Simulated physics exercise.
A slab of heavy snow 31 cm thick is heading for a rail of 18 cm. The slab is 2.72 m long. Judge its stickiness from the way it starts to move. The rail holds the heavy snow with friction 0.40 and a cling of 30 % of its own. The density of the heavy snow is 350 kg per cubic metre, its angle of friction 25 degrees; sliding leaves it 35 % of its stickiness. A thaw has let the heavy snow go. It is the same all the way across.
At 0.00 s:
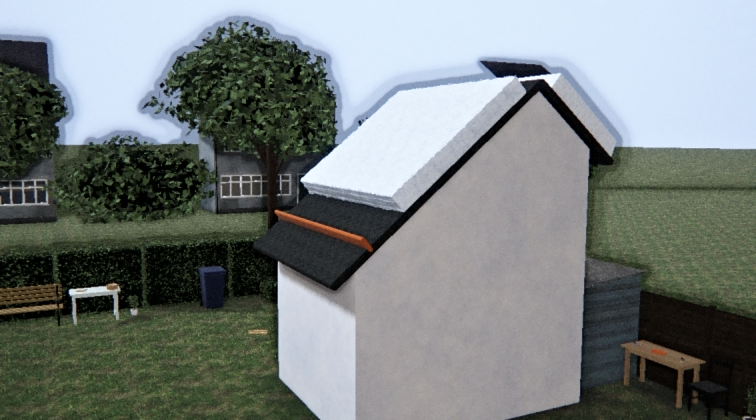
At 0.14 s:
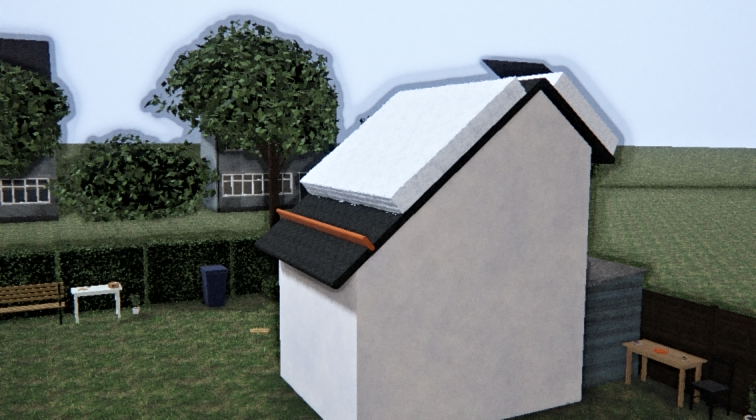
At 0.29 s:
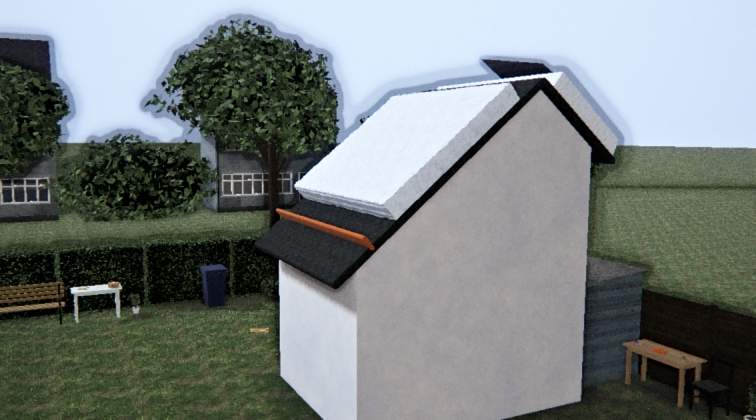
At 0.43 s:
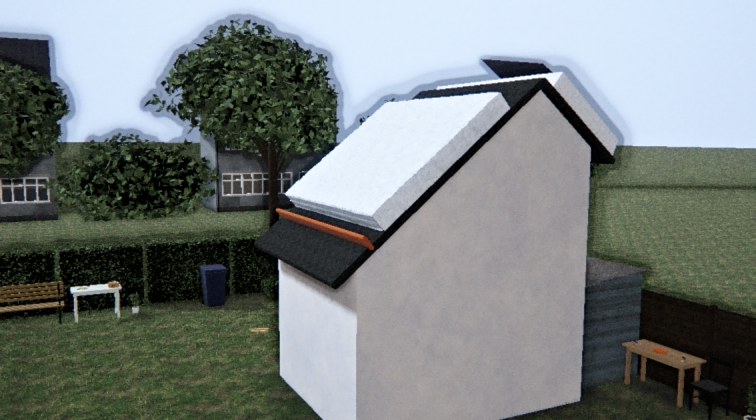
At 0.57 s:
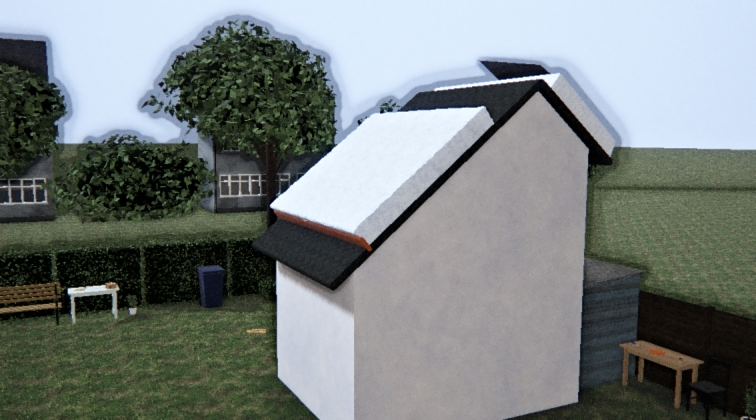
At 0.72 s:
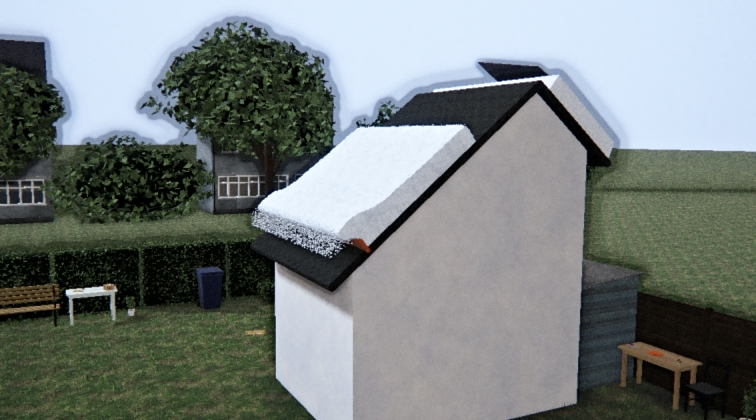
The clip shows a thick white slab of snow sliding down the dark sloped roof of a pale building in a grassy garden, reaching the orange rail near the lower edge, where its front passes over and crumbles.
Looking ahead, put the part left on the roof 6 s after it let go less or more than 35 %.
The part left on the roof 6 s after it let go is less than 35 %.
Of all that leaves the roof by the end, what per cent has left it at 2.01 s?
About 90 %.
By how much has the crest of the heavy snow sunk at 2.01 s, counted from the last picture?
Some 1.2 m.
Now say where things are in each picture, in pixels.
Front end of the heavy snow at (393, 198), in the first frame.
Front end of the heavy snow at (392, 199), its middle shifted 5.1 cm, in the second frame.
Front end of the heavy snow at (385, 206), its middle shifted 19 cm, in the third frame.
Front end of the heavy snow at (373, 217), its middle shifted 42 cm, in the fourth frame.
Front end of the heavy snow at (354, 230), its middle shifted 73 cm, 5 % of it past the rail, in one piece, in the fifth frame.
Front end of the heavy snow at (330, 255), its middle shifted 1.07 m, 16 % of it past the rail, cracking, in the sixth frame.
By 1.31 s, 52 % of the snow is on the roof.
By 2.01 s, 24 % of the snow is on the roof.
By 2.70 s, 20 % of the snow is on the roof.
By 3.40 s, 20 % of the snow is on the roof.
By 6.00 s, at the end, 20 % of the snow is on the roof.
